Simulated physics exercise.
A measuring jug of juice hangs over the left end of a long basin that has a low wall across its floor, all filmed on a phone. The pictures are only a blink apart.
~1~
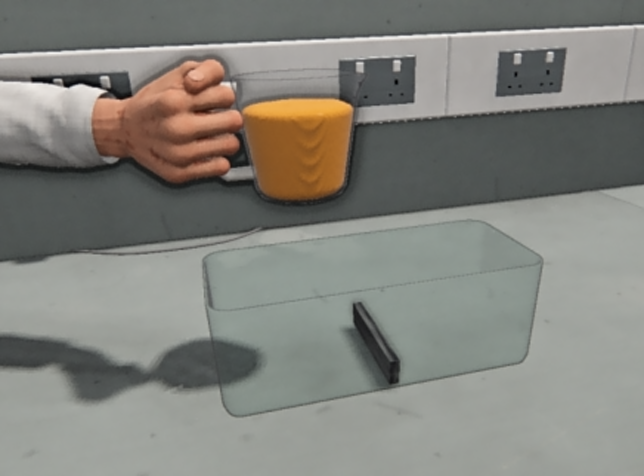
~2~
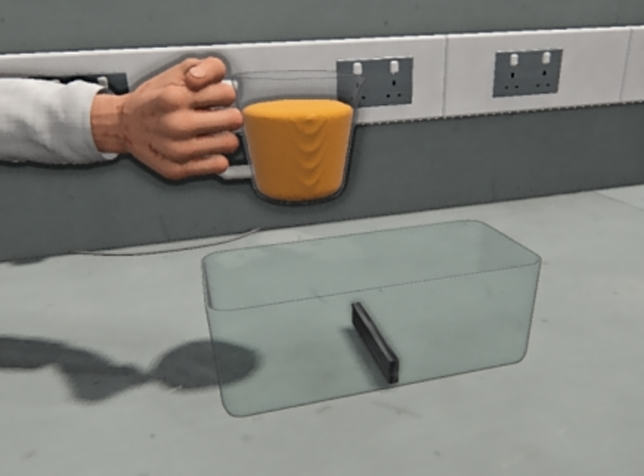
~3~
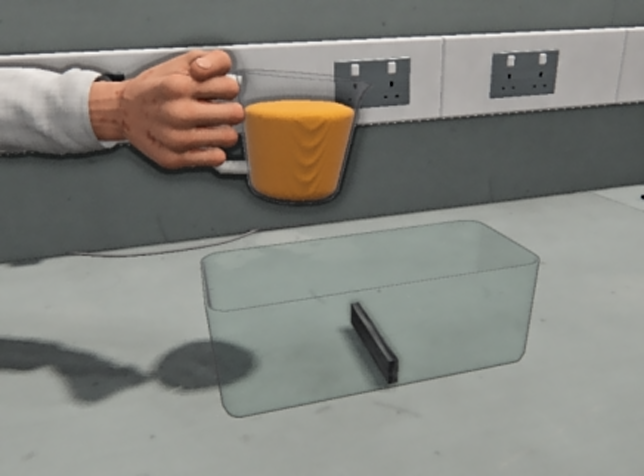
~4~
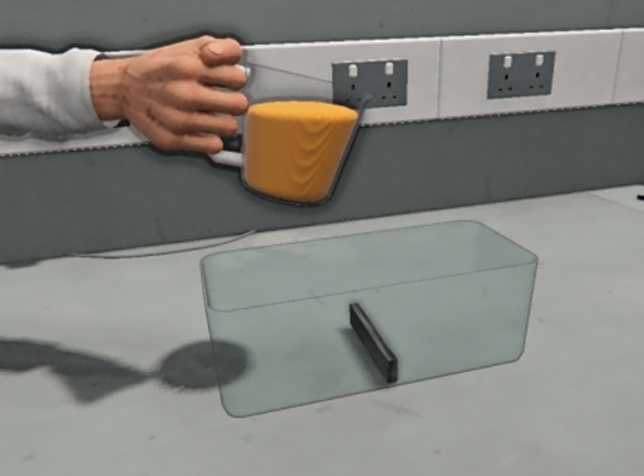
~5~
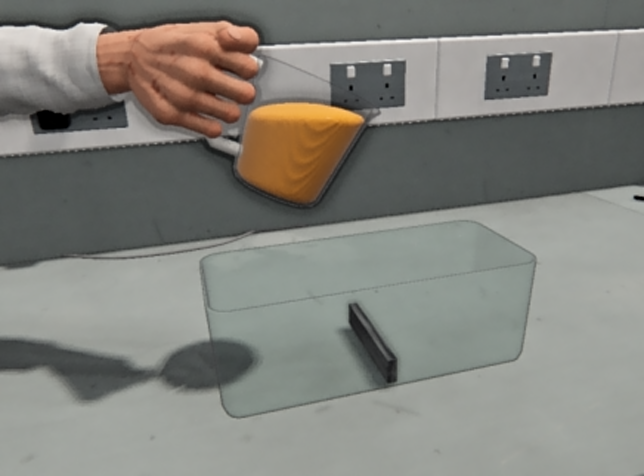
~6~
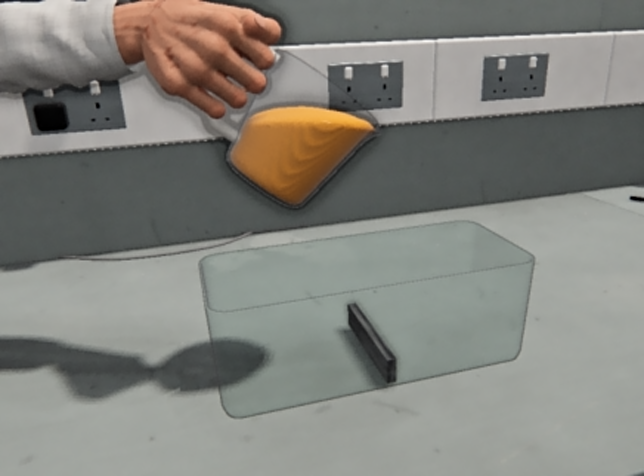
On a pale worktop beneath wall sockets, a hand in a white sleeve holds a clear jug of orange liquid upright above a long glass basin with a low dark wall inside. The hand tilts the jug to the right, slightly at first and then steeply, and the liquid slants toward its lowered rim.
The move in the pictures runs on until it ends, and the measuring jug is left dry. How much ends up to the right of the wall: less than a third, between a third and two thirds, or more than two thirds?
More than two thirds.
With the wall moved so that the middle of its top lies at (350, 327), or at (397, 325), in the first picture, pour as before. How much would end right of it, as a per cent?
Note - case one near 90 %, case two near 45 %.
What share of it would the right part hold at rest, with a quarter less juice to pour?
Estimate: Around 85 per cent.
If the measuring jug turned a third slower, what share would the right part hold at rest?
Around 85 per cent ends up there.
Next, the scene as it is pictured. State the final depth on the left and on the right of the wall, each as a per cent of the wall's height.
Left 10 per cent, right 70.
A moment on, the tilt is 112° and 36 per cent is still to pour, 0 is left of the wall and 32 right of it.
Next, the tilt is 119° and 2 per cent is still to pour, 9 is left of the wall and 81 right of it.
Then the tilt is 119° and 0 per cent is still to pour, 11 is left of the wall and 84 right of it.
Later the tilt is 119° and 0 per cent is still to pour, 13 is left of the wall and 83 right of it.
At rest 16 per cent lies left of the wall, 80 right of it and 4 outside.
